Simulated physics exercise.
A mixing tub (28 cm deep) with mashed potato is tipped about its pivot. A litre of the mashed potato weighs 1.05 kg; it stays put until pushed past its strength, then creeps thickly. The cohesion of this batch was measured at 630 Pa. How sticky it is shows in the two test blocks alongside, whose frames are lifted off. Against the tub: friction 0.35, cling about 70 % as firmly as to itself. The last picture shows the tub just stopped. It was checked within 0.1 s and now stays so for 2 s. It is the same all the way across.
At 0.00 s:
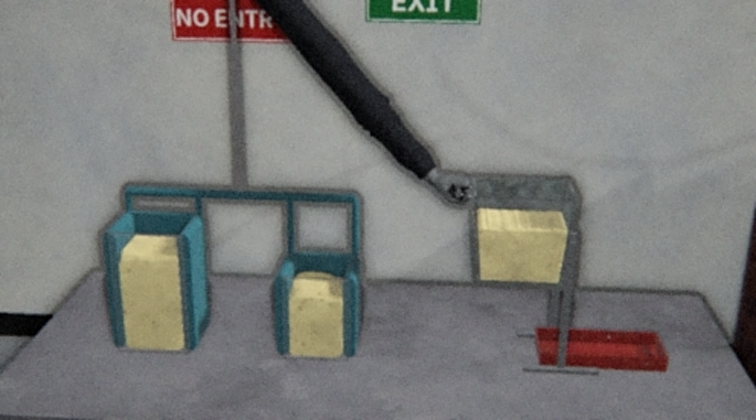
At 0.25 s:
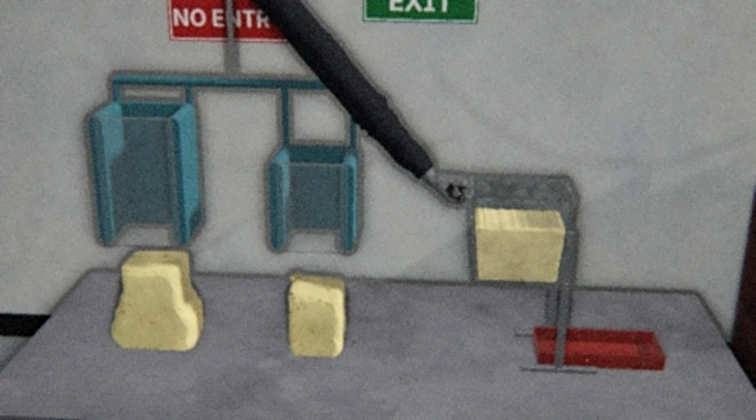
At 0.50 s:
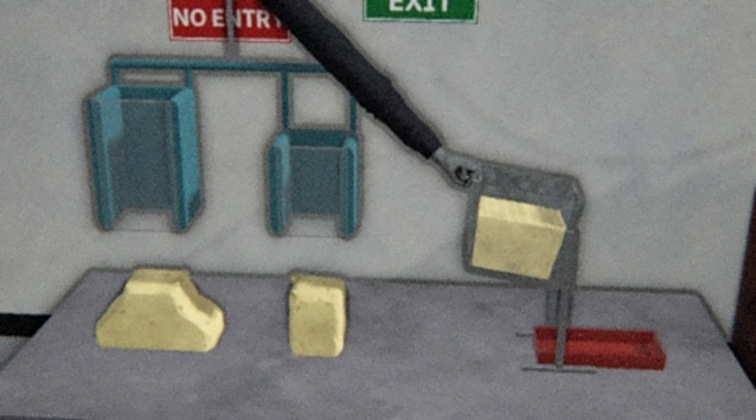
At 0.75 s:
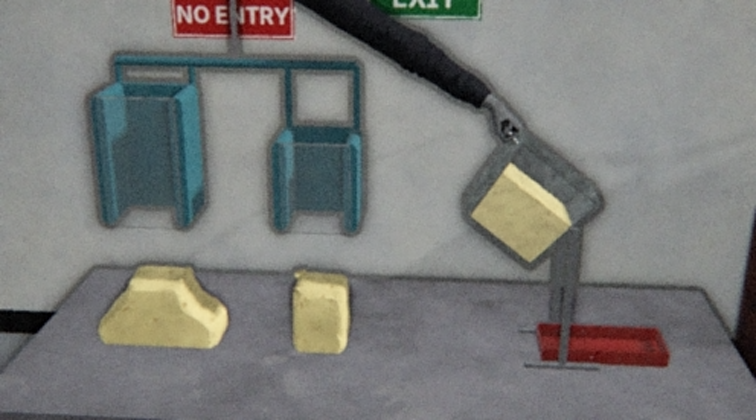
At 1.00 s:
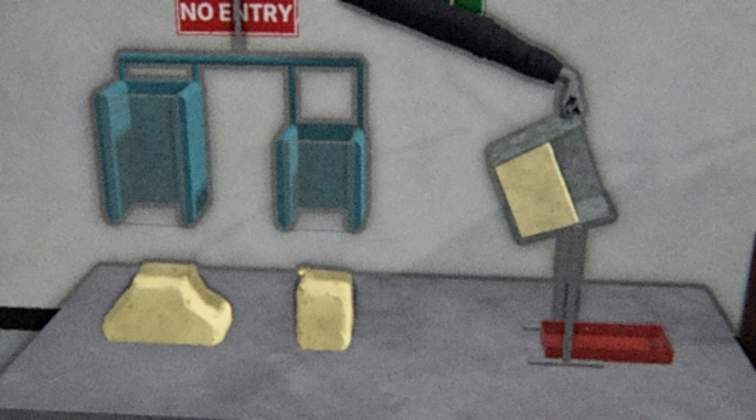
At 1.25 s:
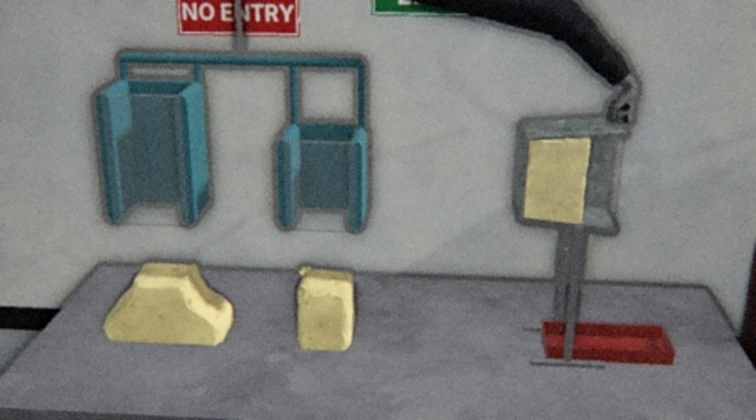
On a grey tabletop, two teal holders lift off pale yellow blocks, and the left block slumps and spreads wider. A dark arm then turns a grey tub of the same material clockwise onto its side above a red tray.
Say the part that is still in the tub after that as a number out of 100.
It comes to some 99 %.
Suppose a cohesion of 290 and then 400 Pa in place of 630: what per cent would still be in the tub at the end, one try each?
In that order: 50 %, 55 %.
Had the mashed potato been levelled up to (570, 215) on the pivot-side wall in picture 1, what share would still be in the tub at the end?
Then about 55 %.
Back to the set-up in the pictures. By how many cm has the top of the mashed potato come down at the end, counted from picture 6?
Roughly 7 cm.
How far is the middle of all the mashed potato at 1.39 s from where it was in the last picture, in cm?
Roughly 2 cm.
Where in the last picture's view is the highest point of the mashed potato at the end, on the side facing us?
At about (571, 163).
After 1.39 s, the tub is at 90 degrees and holds 100 %.
After 1.56 s, the tub is at 90 degrees and holds 100 %.
After 1.73 s, the tub is at 90 degrees and holds 99 %.
After 1.90 s, the tub is at 90 degrees and holds 99 %.
After 3.25 s, at the end, the tub is at 90 degrees and holds 99 %.
